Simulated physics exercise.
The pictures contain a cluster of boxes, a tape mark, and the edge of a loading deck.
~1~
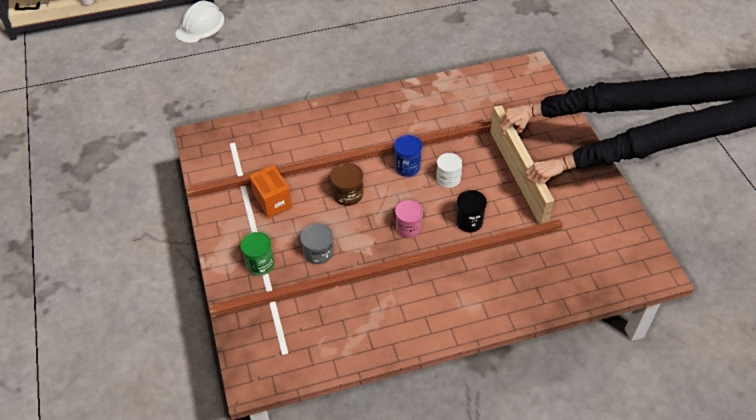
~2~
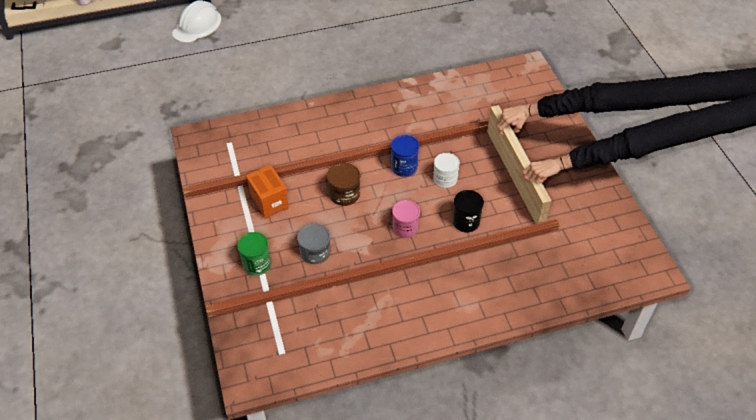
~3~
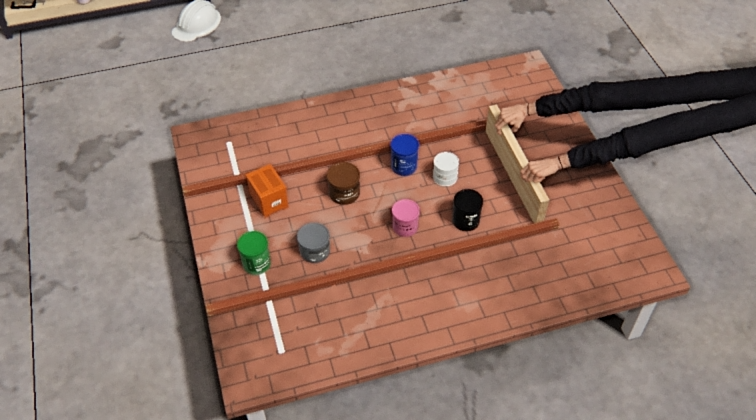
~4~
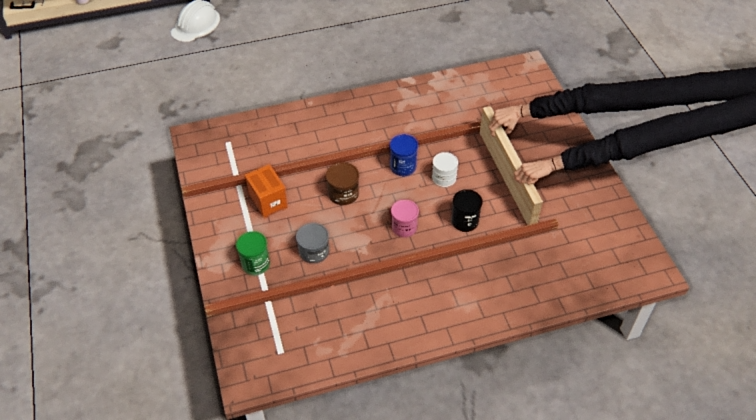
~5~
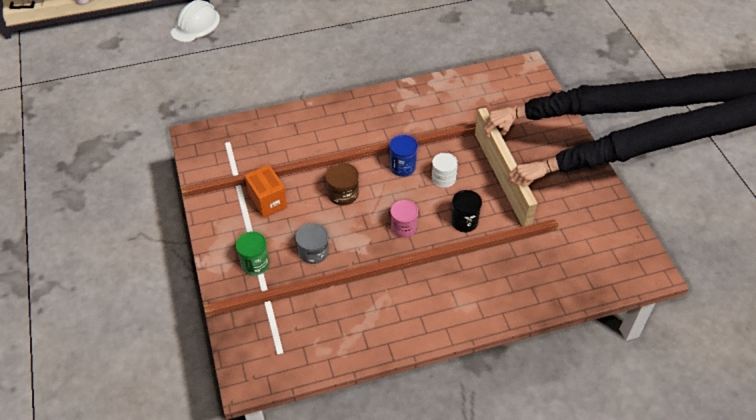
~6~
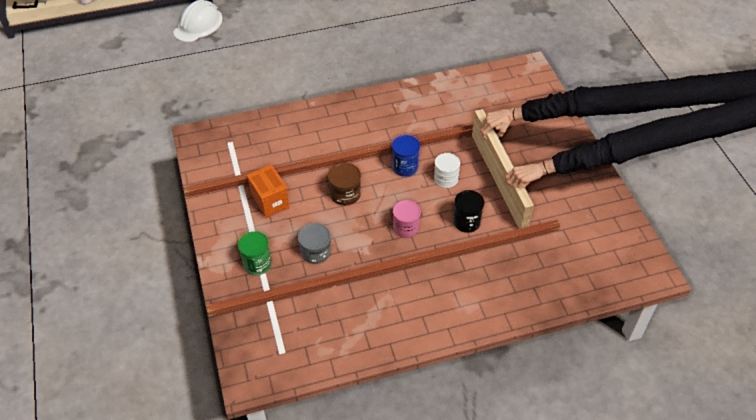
The clip opens on a brick-patterned table where an orange box and seven containers sit between two rails, near a white line at the left. From the right, two dark-sleeved arms grip a wooden plank and slide it slightly left toward the containers, which stay essentially still.
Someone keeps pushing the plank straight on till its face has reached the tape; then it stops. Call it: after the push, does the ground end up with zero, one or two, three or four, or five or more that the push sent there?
The ground ends up with one or two.
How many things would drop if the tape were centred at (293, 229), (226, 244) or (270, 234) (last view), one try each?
Taken one after another, the numbers are 0, 4 and 0.
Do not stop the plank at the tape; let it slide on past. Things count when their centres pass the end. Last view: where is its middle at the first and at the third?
First: Around (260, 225). Next: Around (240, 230).
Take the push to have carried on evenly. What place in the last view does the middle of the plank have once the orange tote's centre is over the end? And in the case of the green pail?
Roughly (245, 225); roughly (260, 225).
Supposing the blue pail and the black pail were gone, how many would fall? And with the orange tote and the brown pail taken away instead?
Tally per try: 1 / 1.
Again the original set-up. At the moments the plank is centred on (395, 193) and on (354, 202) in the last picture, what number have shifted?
4, then 5.
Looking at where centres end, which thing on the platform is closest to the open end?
It's the orange tote.
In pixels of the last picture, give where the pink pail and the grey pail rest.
In the last picture the pink pail sits at (242, 242) while the grey pail sits at (219, 260).
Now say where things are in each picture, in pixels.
The first picture shows green pail (258, 255); orange tote (271, 192); grey pail (317, 244); plank (520, 164); tape (256, 238).
The second picture shows orange tote (268, 192); plank (517, 164).
The third picture shows grey pail (314, 243); blue pail (405, 155).
The fourth picture shows green pail (254, 254); white canister (445, 170).
The fifth picture shows orange tote (266, 192); brown pail (343, 184).
The sixth picture shows green pail (255, 254); orange tote (268, 192); grey pail (315, 244); plank (501, 168); tape (254, 238).
Early on, none off yet; green pail at rest near (255, 254); orange tote at rest near (268, 192); grey pail at rest near (315, 244).
A while later, none off yet; green pail travelled a little near (240, 260); orange tote travelled about its own width near (229, 195); grey pail travelled about its own width near (269, 249).
Finally, the number that fall off is one or two; lost, green pail.
